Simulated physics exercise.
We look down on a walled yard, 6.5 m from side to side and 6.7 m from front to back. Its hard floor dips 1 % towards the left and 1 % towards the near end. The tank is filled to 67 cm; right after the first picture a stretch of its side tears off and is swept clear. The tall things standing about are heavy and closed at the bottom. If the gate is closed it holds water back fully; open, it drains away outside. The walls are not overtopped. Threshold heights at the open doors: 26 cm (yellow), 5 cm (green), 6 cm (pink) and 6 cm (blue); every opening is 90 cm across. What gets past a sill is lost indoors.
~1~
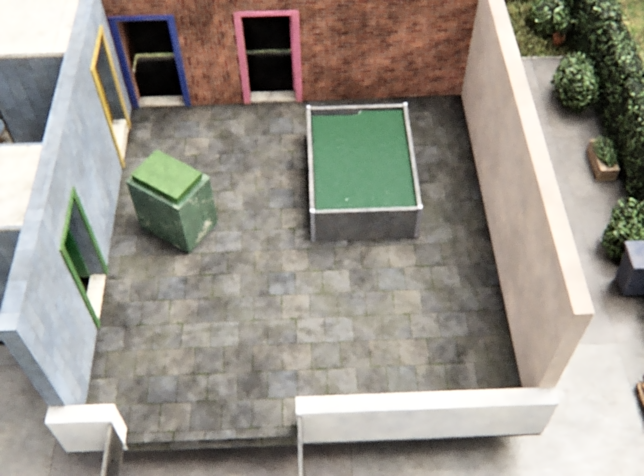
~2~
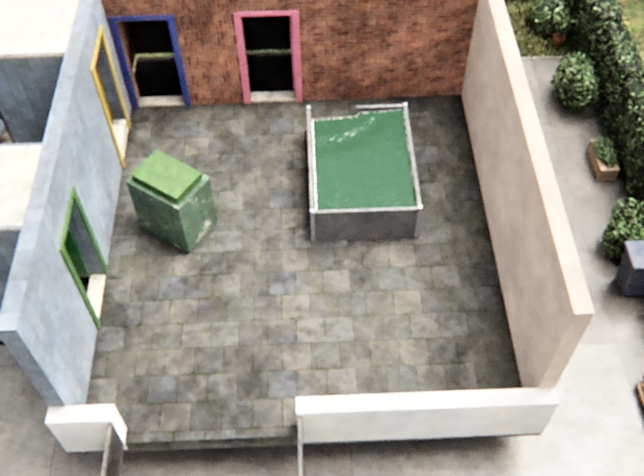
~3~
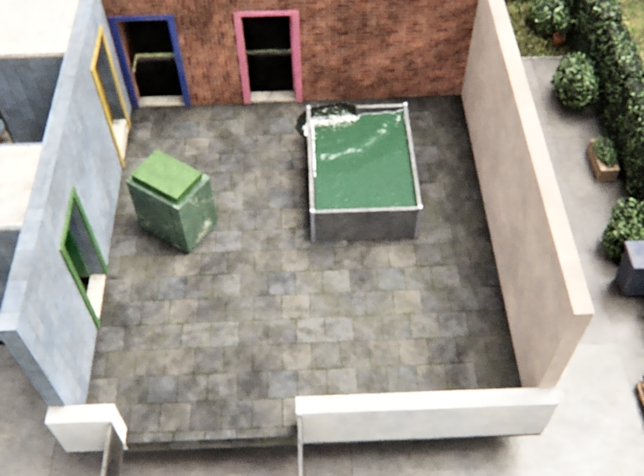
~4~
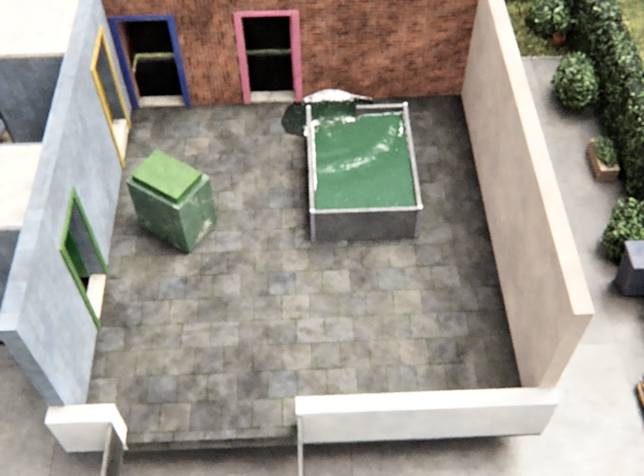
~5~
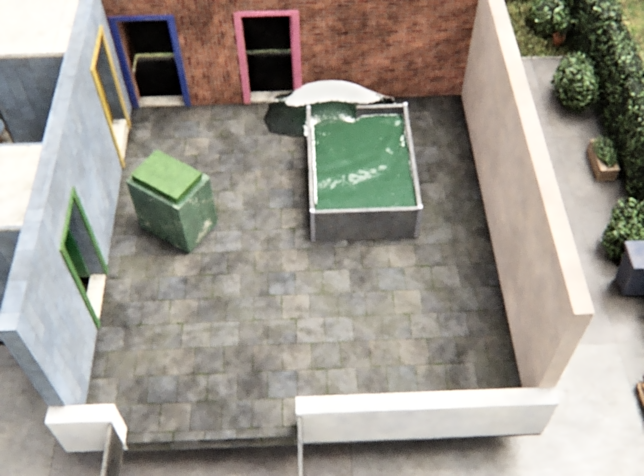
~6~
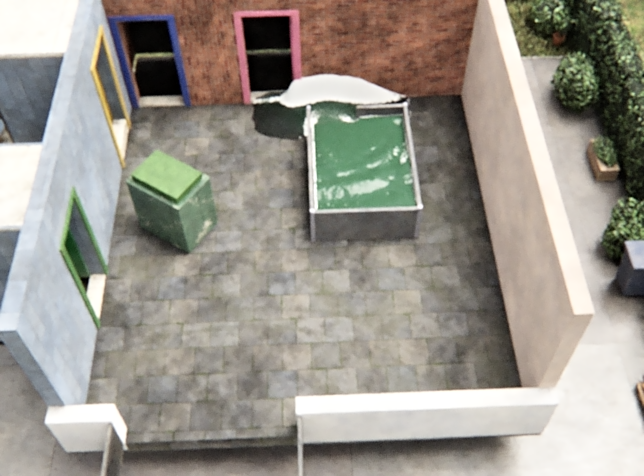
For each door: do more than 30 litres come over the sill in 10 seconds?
Door by door: At the yellow door it stays under the limit; at the green door it stays under the limit; at the pink door it exceeds the limit; at the blue door it exceeds the limit.
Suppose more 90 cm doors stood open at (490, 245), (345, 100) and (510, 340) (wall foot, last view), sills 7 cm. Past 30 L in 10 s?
In turn: Not over, past it, below.
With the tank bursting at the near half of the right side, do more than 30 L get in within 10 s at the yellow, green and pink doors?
Against that limit: Yellow below, green over, pink not over.
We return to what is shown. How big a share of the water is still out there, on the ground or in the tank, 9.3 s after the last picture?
About 82 per cent.
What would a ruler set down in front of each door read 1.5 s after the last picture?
In cm: Yellow 20, green 0, pink 18, blue 5.
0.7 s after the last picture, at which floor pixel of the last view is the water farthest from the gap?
Around (178, 111).
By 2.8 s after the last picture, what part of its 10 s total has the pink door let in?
About 65 per cent.
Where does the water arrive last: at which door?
It is the green one.
Then, 0.7 s after the last picture water covers 10 % of the floor and is deepest (48 cm) near (325, 105); yellow door not reached, green door not reached, pink door 19 cm at the sill, 27 L in, blue door not reached.
Then, 1.5 s after the last picture water covers 25 % of the floor and is deepest (42 cm) near (325, 105); yellow door 20 cm at the sill, 0 L in, green door not reached, pink door 18 cm at the sill, 75 L in, blue door 5 cm at the sill, 0 L in.
Then, 2.8 s after the last picture water covers 40 % of the floor and is deepest (28 cm) near (325, 105); yellow door 20 cm at the sill, 0 L in, green door 2 cm at the sill, 0 L in, pink door 13 cm at the sill, 128 L in, blue door 10 cm at the sill, 9 L in.
Then, 5.3 s after the last picture water covers 70 % of the floor and is deepest (19 cm) near (325, 105); yellow door 15 cm at the sill, 0 L in, green door 4 cm at the sill, 0 L in, pink door 10 cm at the sill, 174 L in, blue door 8 cm at the sill, 45 L in.
Then, 9.3 s after the last picture water covers 90 % of the floor and is deepest (11 cm) near (147, 213); yellow door 10 cm at the sill, 0 L in, green door 3 cm at the sill, 0 L in, pink door 6 cm at the sill, 191 L in, blue door 6 cm at the sill, 70 L in.
